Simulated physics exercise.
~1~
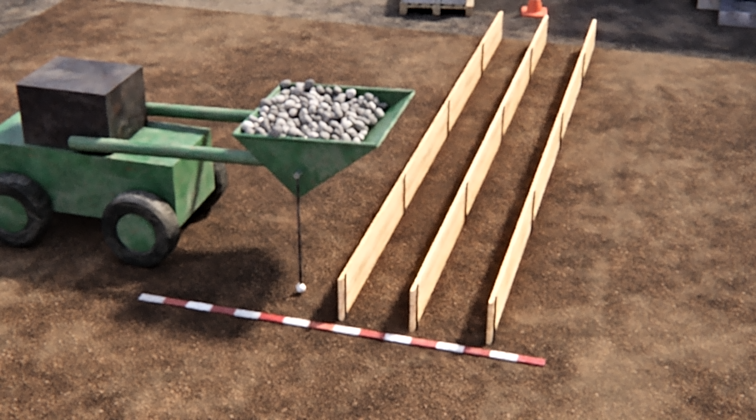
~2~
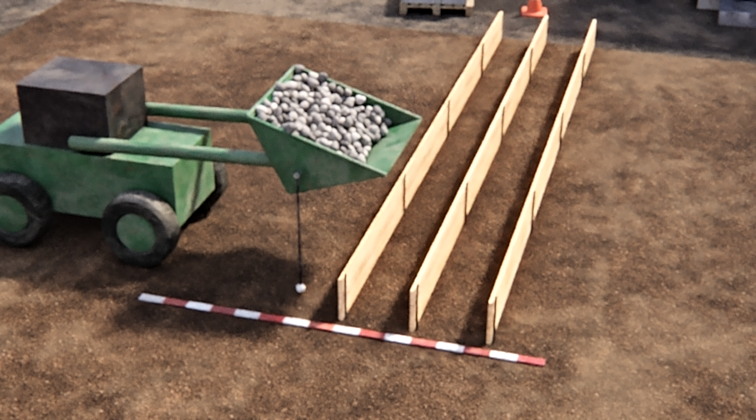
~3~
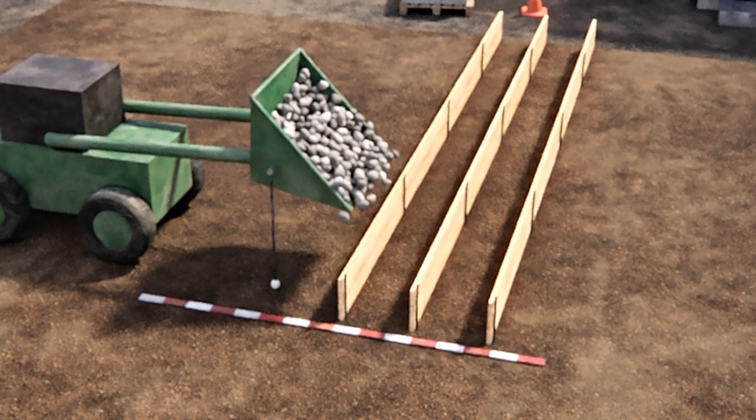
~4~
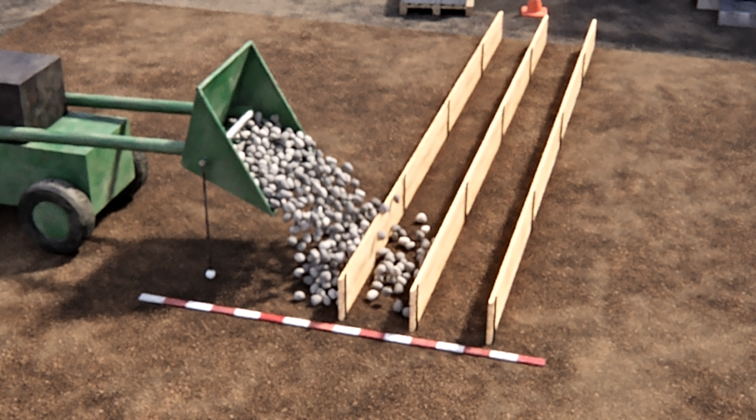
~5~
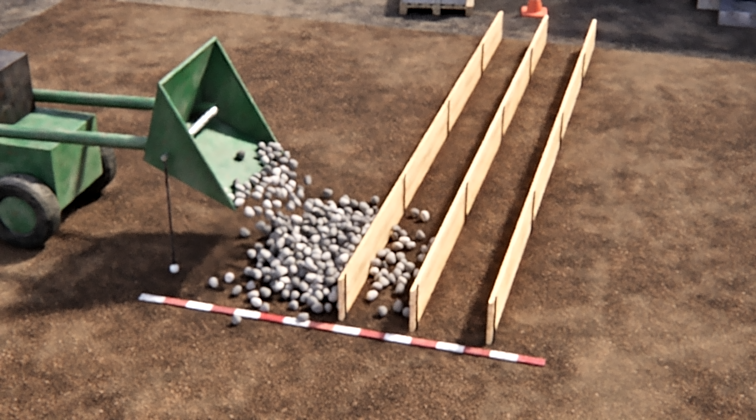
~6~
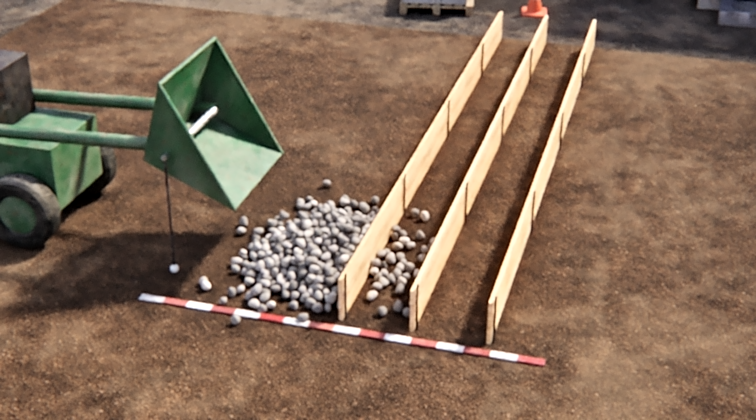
A green loader with a dark box on its back holds a bucket of grey stones at the left of a brown dirt yard, seen from above at an angle. Three long wooden planks stand to its right, behind a red and white striped bar, with an orange cone beyond. The bucket tips down to the right, and the loader backs away leftward as the stones pour out. Most heap up short of the nearest plank, while some land between the first two. The bucket empties and stays tilted, leaving the pile beside the planks.
